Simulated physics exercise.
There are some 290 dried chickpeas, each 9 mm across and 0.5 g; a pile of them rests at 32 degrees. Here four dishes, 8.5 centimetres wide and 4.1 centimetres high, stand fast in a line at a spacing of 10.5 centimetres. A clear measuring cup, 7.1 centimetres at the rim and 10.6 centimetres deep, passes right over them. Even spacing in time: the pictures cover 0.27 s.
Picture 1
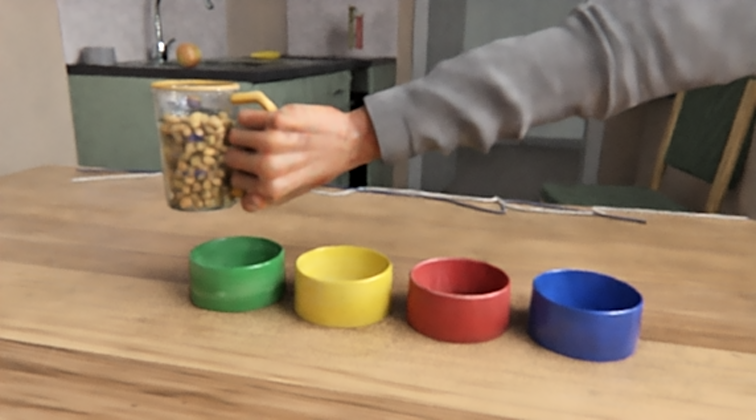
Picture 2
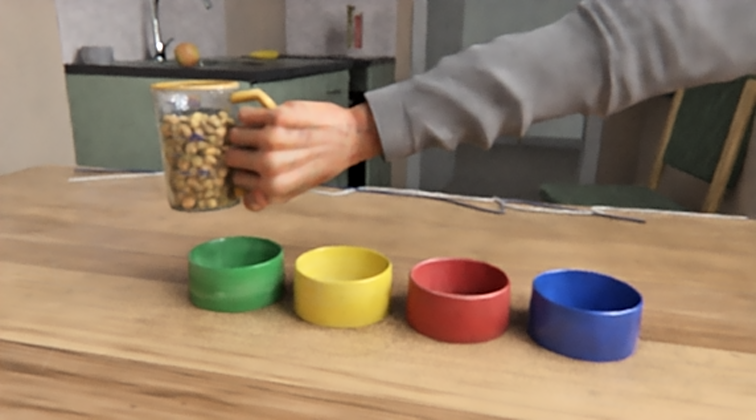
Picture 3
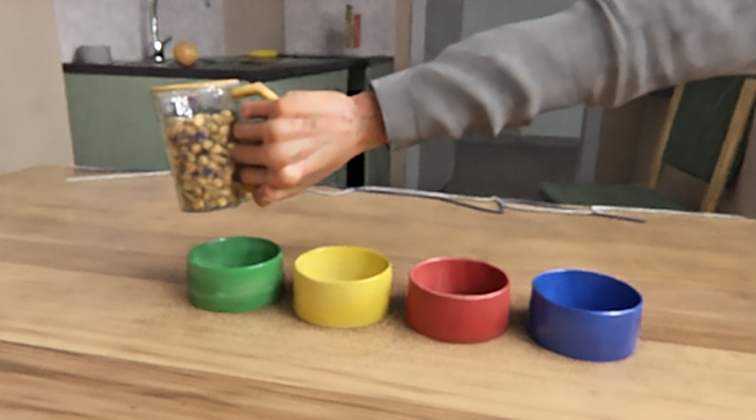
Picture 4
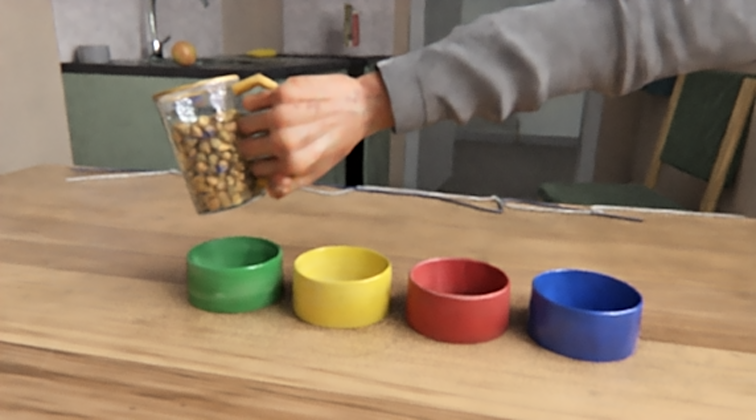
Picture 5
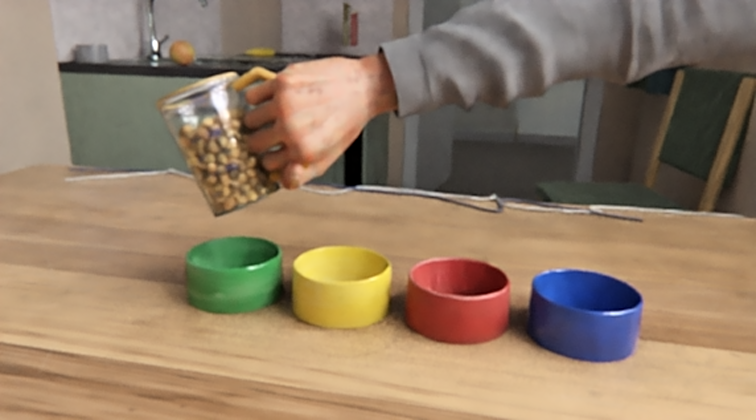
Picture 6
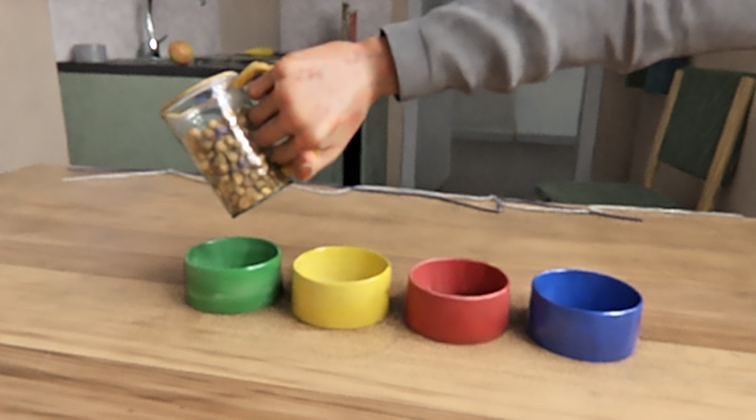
On a wooden kitchen table, a hand in a grey sleeve held a clear cup of dried chickpeas above four coloured dishes, then steadily tilted it leftward while shifting it slightly right.
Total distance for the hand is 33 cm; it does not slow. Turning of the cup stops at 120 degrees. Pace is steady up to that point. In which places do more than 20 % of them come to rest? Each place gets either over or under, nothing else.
At the end, red: I expect its count to stay within a fifth of the total; blue: I expect its count to stay within a fifth of the total; green: I expect its count to stay within a fifth of the total; yellow: I expect its count to outstrip a fifth of the total; counter: I expect its count to outstrip a fifth of the total.
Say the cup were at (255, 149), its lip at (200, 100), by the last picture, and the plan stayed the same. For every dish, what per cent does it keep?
In the end red holds 90, blue holds 0, green holds 0, yellow holds 0.
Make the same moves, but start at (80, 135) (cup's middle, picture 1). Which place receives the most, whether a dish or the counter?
Counter.
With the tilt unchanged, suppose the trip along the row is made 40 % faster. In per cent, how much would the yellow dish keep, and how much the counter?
Shares: Yellow 50, counter 20.
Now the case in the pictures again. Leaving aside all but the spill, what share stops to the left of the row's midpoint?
I'd say near 100 percent.
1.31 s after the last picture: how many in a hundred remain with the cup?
Close to 0 in a hundred.
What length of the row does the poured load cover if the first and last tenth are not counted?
11 cm.
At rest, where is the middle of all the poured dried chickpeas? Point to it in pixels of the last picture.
Centre at rest: Approx. (320, 289) px.
Then, 0.78 s after the last picture, tilt 120 degrees; cup holds 40 %, green 10 %, yellow 25 %.
Then, 1.31 s after the last picture, tilt 120 degrees; cup holds 0 %, green 10 %, yellow 60 %.
Then, 1.89 s after the last picture, tilt 120 degrees; cup holds 0 %, green 10 %, yellow 60 %.
In the end, red 0 %, blue 0 %, green 10 %, yellow 60 %, counter 30 %.
